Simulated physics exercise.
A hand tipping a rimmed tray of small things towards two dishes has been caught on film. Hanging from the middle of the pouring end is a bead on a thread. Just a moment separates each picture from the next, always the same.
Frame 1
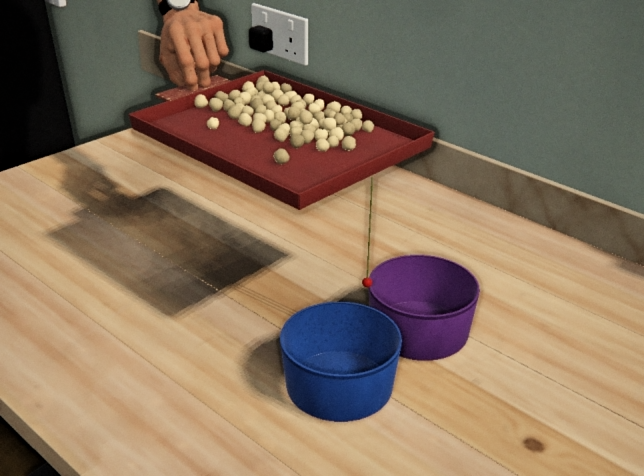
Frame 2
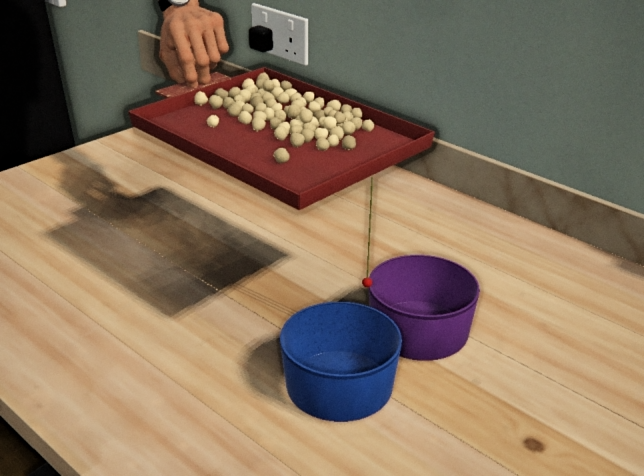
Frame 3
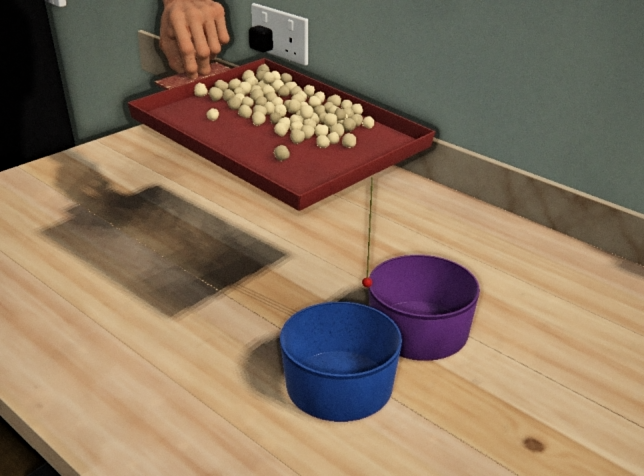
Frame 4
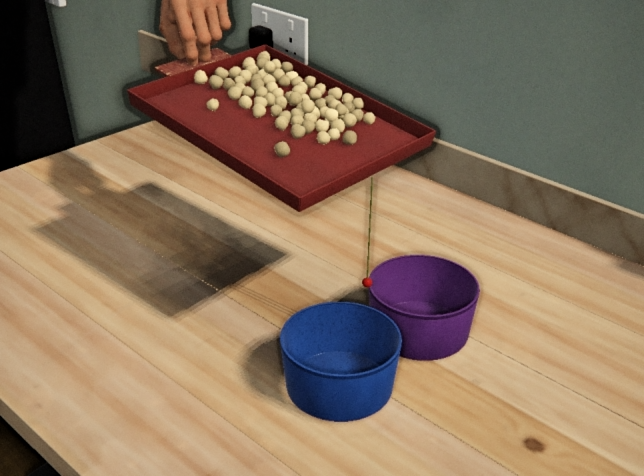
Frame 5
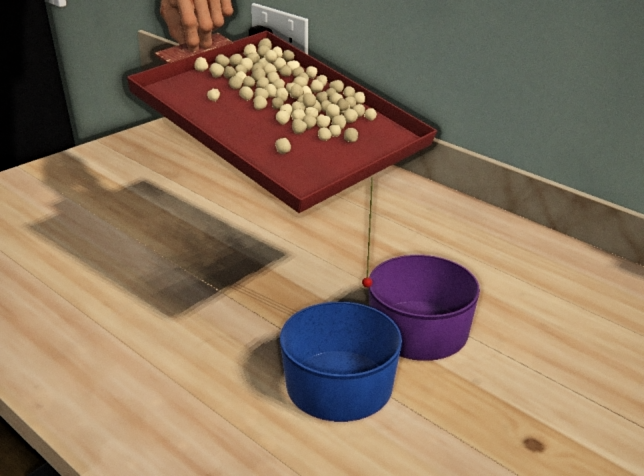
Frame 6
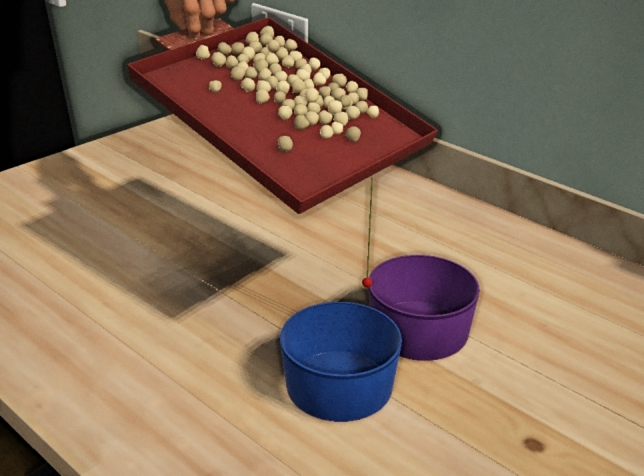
On a wooden worktop, a hand gradually raised the back of a red tray of small round pale nuts, tilting it towards a blue dish and a purple dish while the nuts barely shifted.
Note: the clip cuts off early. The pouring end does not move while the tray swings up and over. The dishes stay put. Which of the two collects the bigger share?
The fuller one at the end is the dish on the left, no doubt.
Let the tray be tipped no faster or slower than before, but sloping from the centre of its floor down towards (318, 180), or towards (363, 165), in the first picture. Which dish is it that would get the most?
Try 1: The left-side dish; try 2: The right-side dish.
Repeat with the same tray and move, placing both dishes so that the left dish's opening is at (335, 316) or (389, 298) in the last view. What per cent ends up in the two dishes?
About 20 per cent, then about 20 per cent.
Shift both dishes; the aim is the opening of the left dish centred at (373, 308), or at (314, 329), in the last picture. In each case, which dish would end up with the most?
First place: The leftmost dish. Second place: The leftmost dish.
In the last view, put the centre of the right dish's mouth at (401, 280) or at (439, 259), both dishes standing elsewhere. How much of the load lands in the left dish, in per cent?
Close to 30 in a hundred first, close to 20 in a hundred second.
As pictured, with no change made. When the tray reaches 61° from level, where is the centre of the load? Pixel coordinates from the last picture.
Somewhere about pixel (361, 143).
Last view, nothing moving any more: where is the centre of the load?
Near pixel (367, 380).
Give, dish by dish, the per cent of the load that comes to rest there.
Left 40 %, right 20 %.
Soon, tray tipped steeply; nearly all on the tray; a stray few in the left dish; a stray few in the right dish; a stray few outside both; a small part in the air.
A while on, tray tipped past a quarter turn; most on the tray; a small part in the left dish; a stray few in the right dish; a small part outside both.
Towards the end, tray tipped past a quarter turn; about half in the left dish; about a quarter in the right dish; about a third outside both.
Finally, tray tipped past a quarter turn; about half in the left dish; about a quarter in the right dish; about a third outside both.
